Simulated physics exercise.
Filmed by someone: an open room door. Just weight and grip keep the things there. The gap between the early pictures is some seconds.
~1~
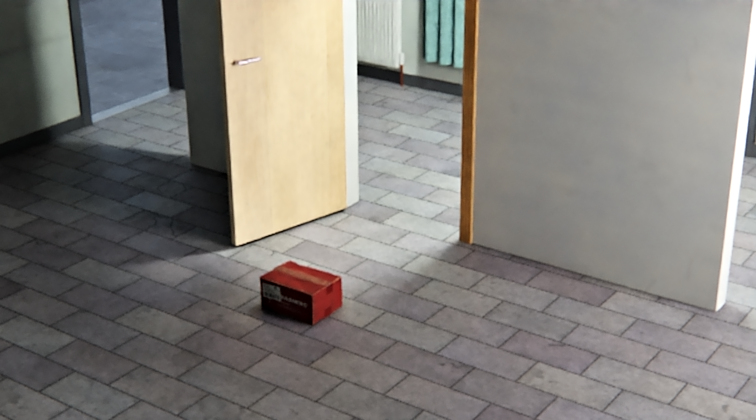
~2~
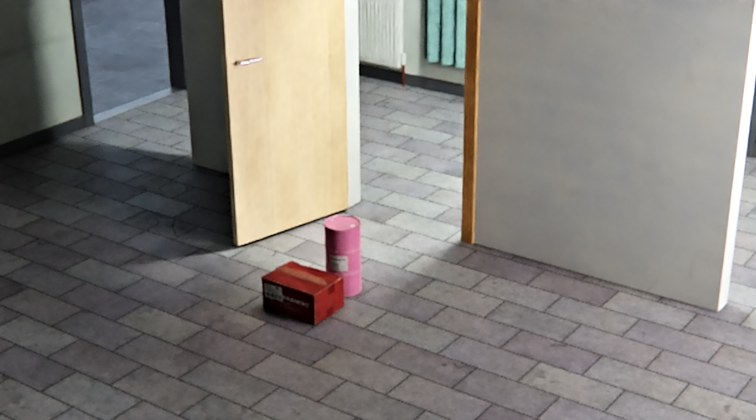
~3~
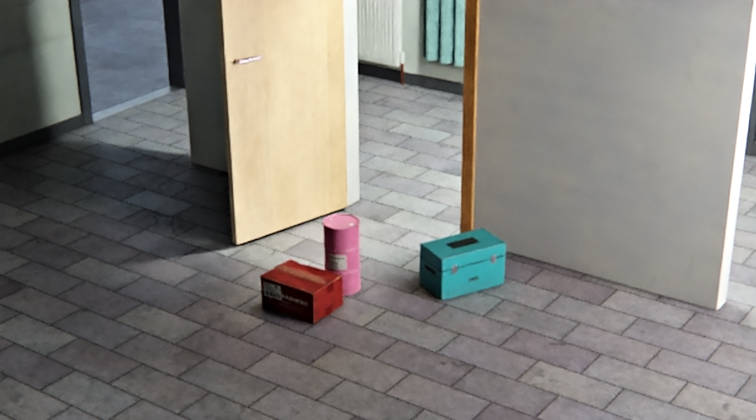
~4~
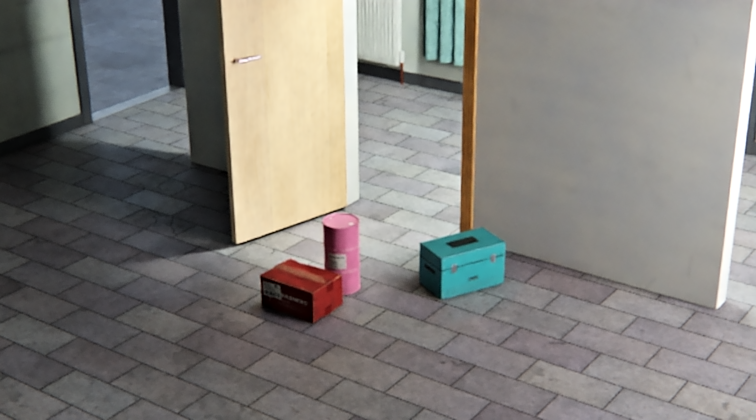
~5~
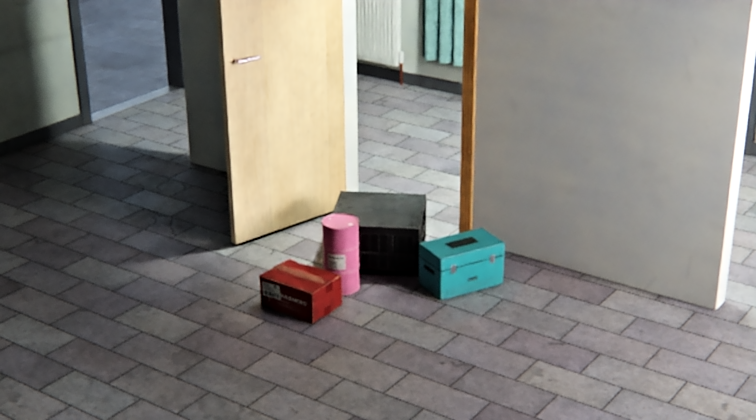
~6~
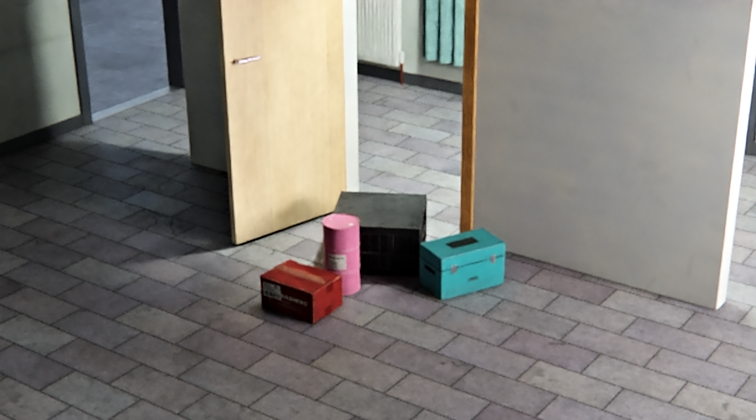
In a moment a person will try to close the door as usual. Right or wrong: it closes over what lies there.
Wrong.
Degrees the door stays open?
It stays open at around 60°.
Then, 0.60 s past the last view, door 97° open.
Then, 1.00 s past the last view, door 85° open.
Then, 1.30 s past the last view, door 75° open.
Then, 1.60 s past the last view, door 65° open.
Finally, door 59° open; all 4 still in place. Final places as the last picture's camera would see them, black chest near (380, 233).
